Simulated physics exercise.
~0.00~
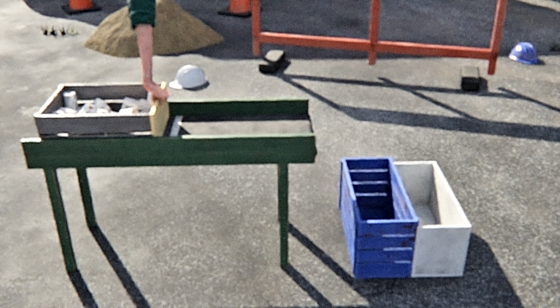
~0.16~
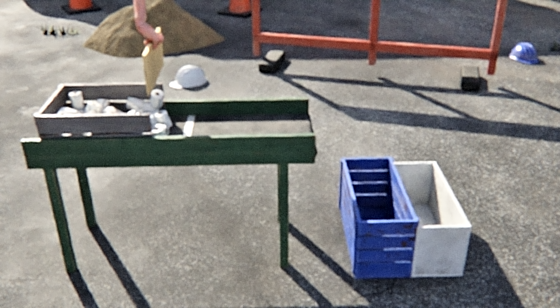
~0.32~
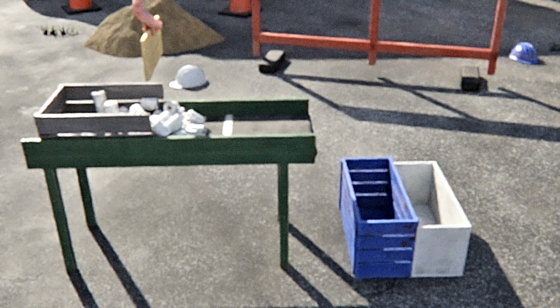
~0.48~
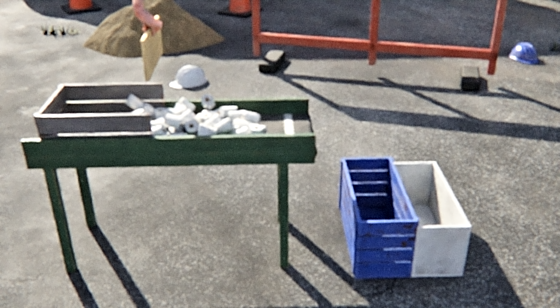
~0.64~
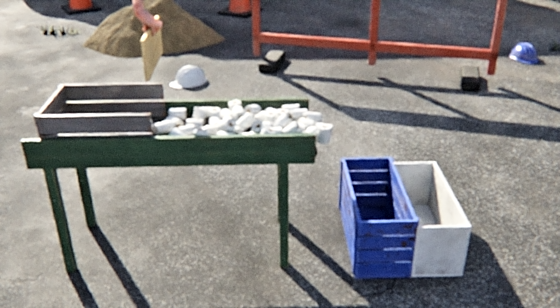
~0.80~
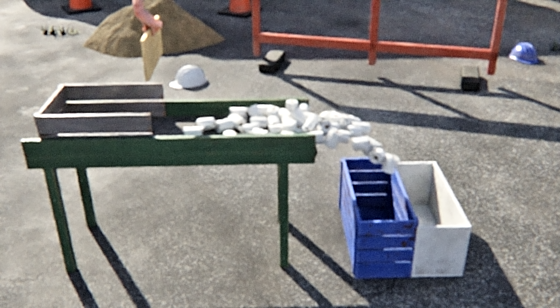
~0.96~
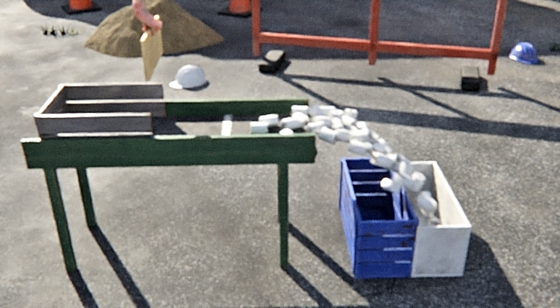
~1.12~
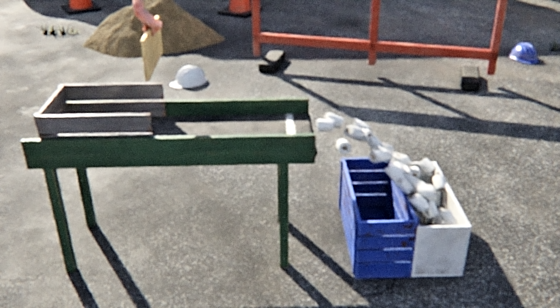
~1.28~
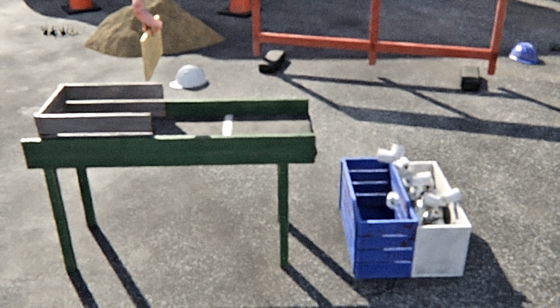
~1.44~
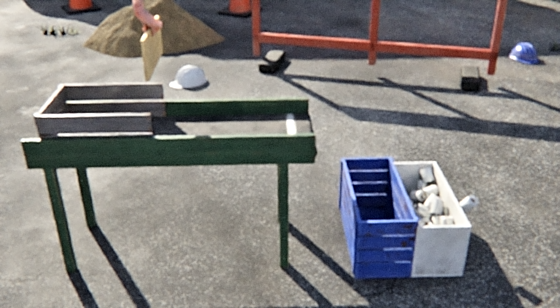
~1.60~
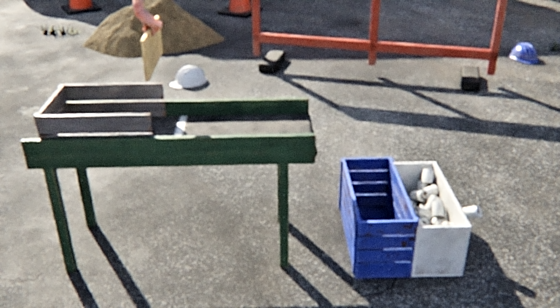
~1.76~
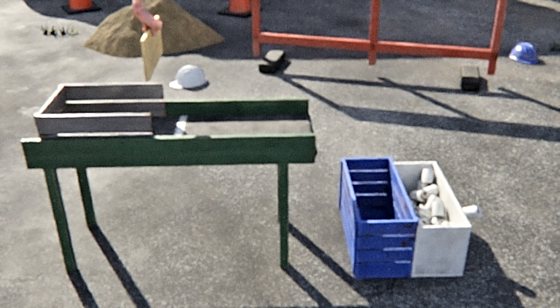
On a paved yard, a hand lifts a gate and white rolls ride a belt, mostly into the white bin.
